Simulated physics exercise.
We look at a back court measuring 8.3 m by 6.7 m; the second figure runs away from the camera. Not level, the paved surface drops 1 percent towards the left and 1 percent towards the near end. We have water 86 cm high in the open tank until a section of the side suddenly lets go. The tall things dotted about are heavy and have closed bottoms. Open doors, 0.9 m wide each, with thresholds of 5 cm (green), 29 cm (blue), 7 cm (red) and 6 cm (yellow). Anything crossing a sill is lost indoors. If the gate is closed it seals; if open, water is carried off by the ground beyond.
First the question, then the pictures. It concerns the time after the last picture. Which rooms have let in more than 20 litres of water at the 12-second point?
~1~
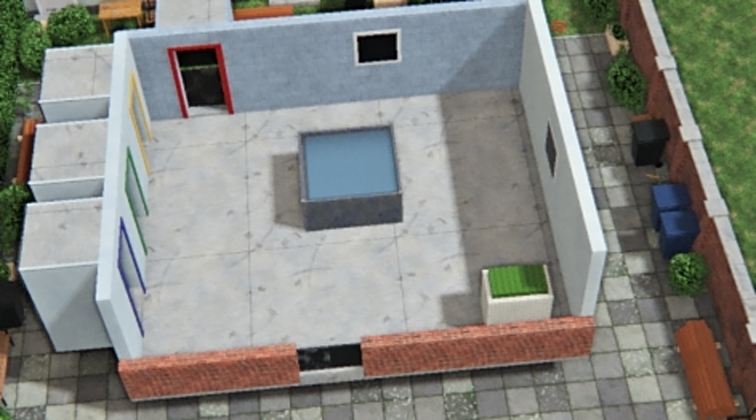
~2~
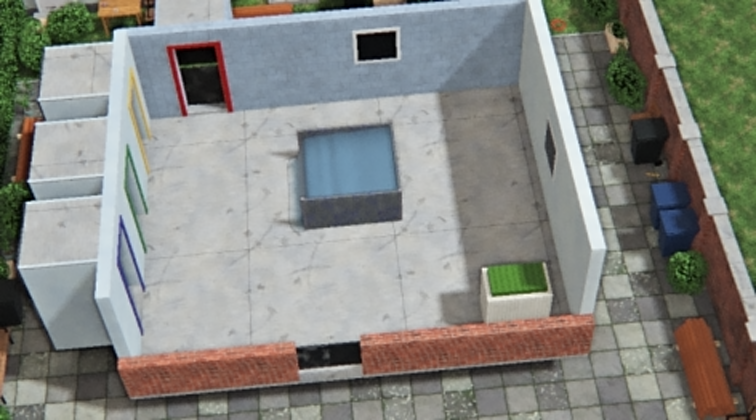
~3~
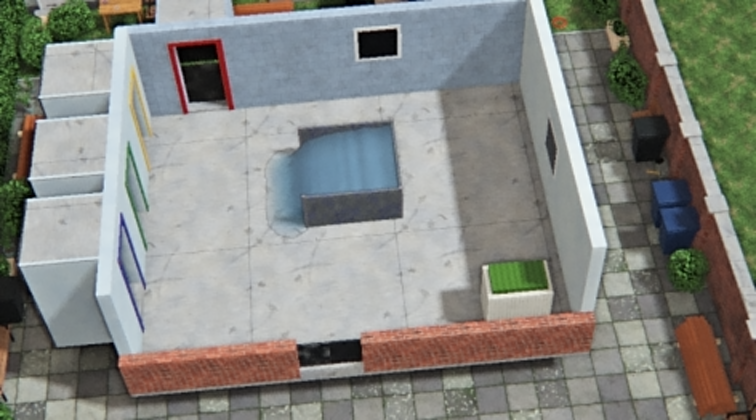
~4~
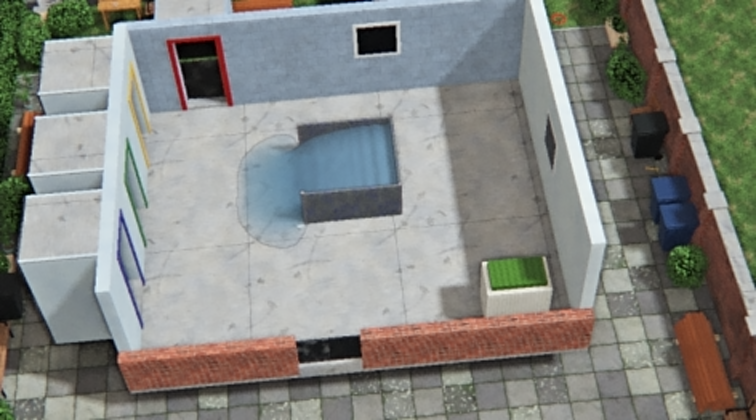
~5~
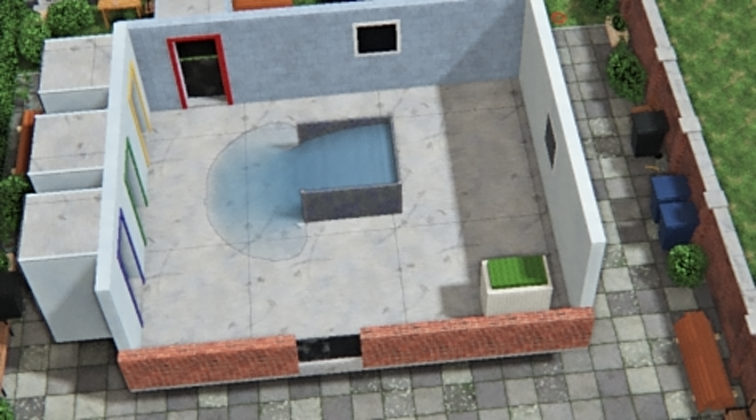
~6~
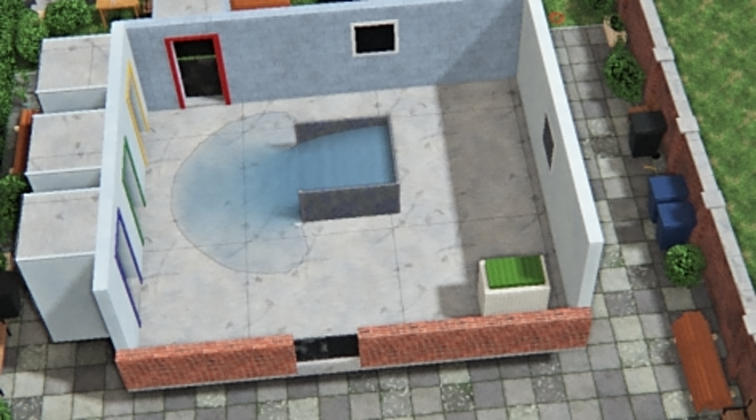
Green door: Tops the amount; blue door: Falls short; red door: Tops the amount; yellow door: Tops the amount.
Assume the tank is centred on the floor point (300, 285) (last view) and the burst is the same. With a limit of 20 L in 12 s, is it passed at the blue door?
Against that limit: Blue over.
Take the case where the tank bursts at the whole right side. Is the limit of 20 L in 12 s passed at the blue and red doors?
Door blue stays within, door red stays within.
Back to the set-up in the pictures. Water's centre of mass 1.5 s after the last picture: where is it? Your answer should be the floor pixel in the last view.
I'd say somewhere around (242, 198).
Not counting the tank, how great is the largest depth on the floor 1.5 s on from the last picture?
About 44 cm at most.
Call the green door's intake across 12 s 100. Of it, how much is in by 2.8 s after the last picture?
By that time, around 75 per cent.
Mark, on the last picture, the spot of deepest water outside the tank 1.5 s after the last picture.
Roughly pixel (148, 117).
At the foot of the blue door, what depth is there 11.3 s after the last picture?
Roughly 8.5 centimetres.
Then, 0.7 s after the last picture water covers 30 % of the floor and is deepest (41 cm) near (146, 192); green door 18 cm at the sill, 79 L in, blue door 8 cm at the sill, 0 L in, red door 9 cm at the sill, 0 L in, yellow door 18 cm at the sill, 20 L in.
Then, 1.5 s after the last picture water covers 35 % of the floor and is deepest (44 cm) near (148, 117); green door 33 cm at the sill, 270 L in, blue door 22 cm at the sill, 0 L in, red door 10 cm at the sill, 7 L in, yellow door 28 cm at the sill, 119 L in.
Then, 2.8 s after the last picture water covers 40 % of the floor and is deepest (29 cm) near (139, 371); green door 19 cm at the sill, 457 L in, blue door 14 cm at the sill, 0 L in, red door 15 cm at the sill, 41 L in, yellow door 18 cm at the sill, 264 L in.
Then, 6.3 s after the last picture water covers 75 % of the floor and is deepest (17 cm) near (139, 371); green door 9 cm at the sill, 577 L in, blue door 11 cm at the sill, 0 L in, red door 5 cm at the sill, 62 L in, yellow door 7 cm at the sill, 324 L in.
Then, 11.3 s after the last picture water covers 95 % of the floor and is deepest (10 cm) near (139, 371); green door 5 cm at the sill, 597 L in, blue door 9 cm at the sill, 0 L in, red door 2 cm at the sill, 62 L in, yellow door 4 cm at the sill, 326 L in.
